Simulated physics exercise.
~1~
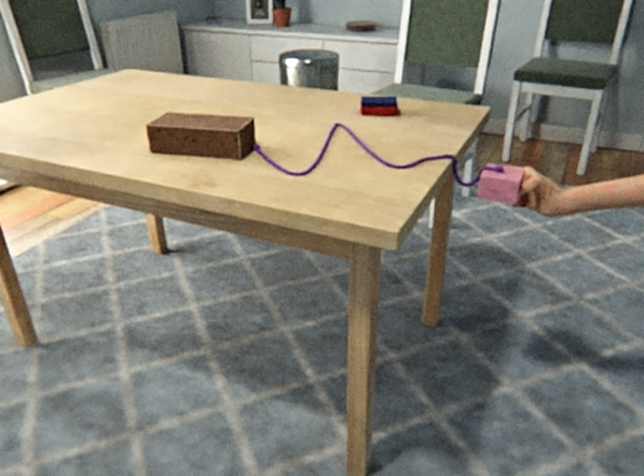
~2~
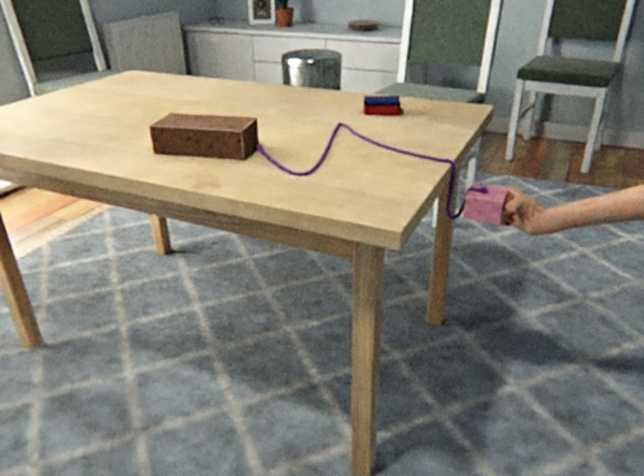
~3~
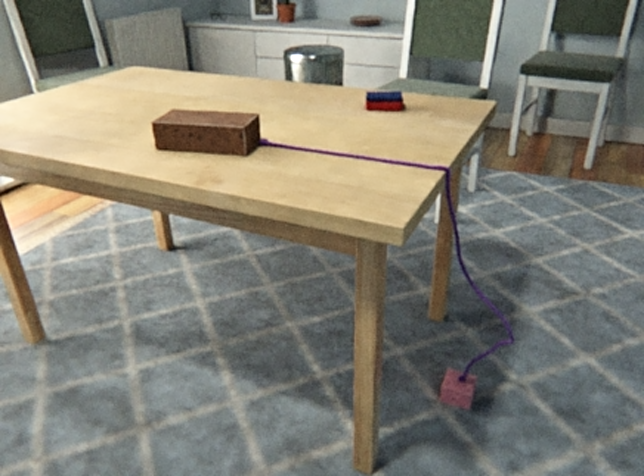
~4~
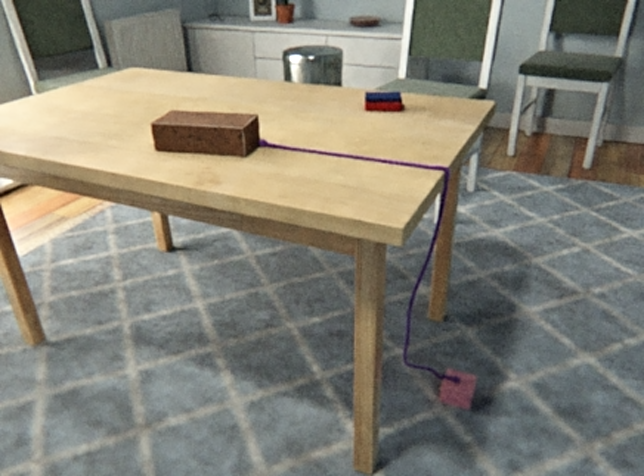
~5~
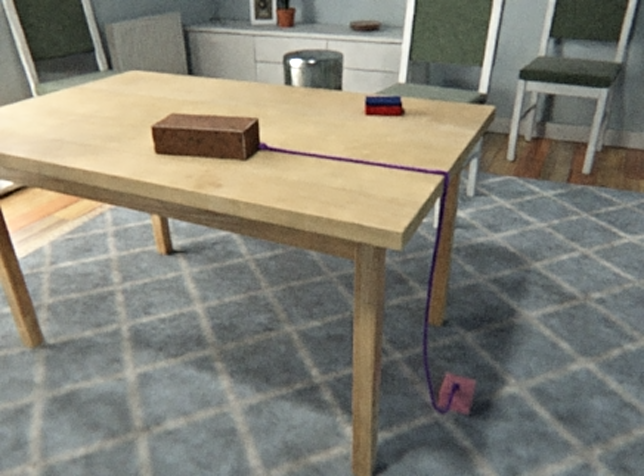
In this clip, a hand holds a pink block beside a wooden table, lowers it slightly and lets go, and it drops to the rug below. Its purple cord, attached to a brick, hangs over the table edge and sways, while the brick and sponge stay in place.
